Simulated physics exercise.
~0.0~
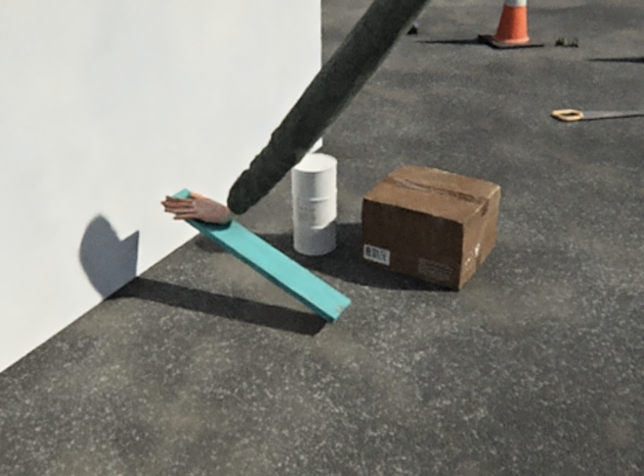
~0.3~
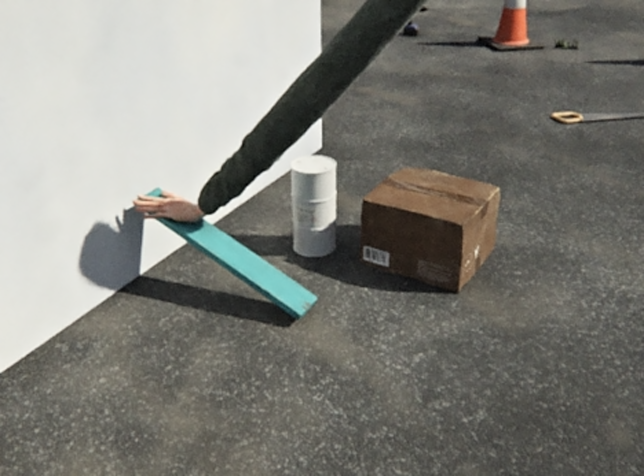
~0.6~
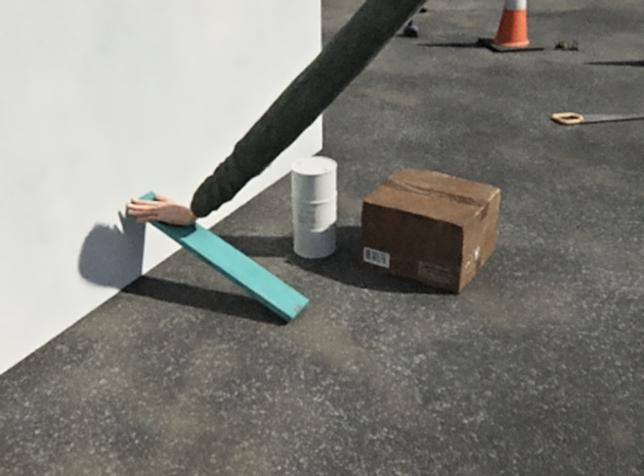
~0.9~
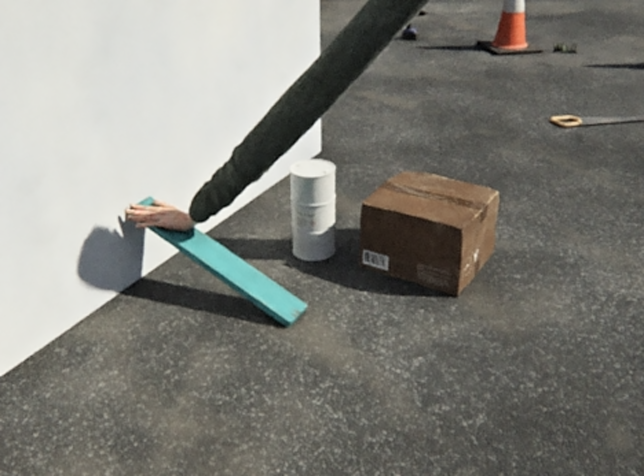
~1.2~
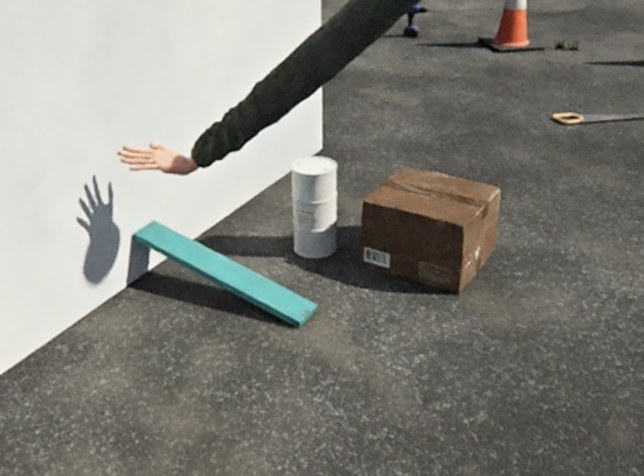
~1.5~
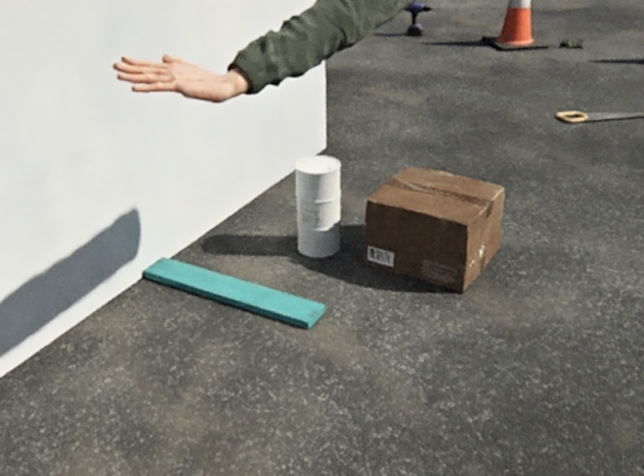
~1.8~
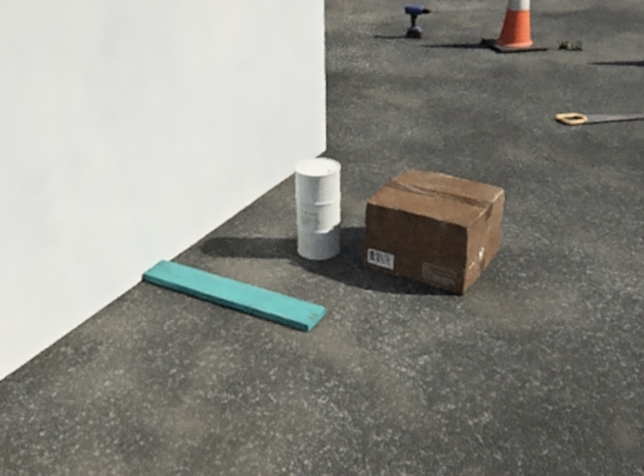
Hand propping a turquoise plank against a white wall beside a canister and brown box, letting go as it slips flat.
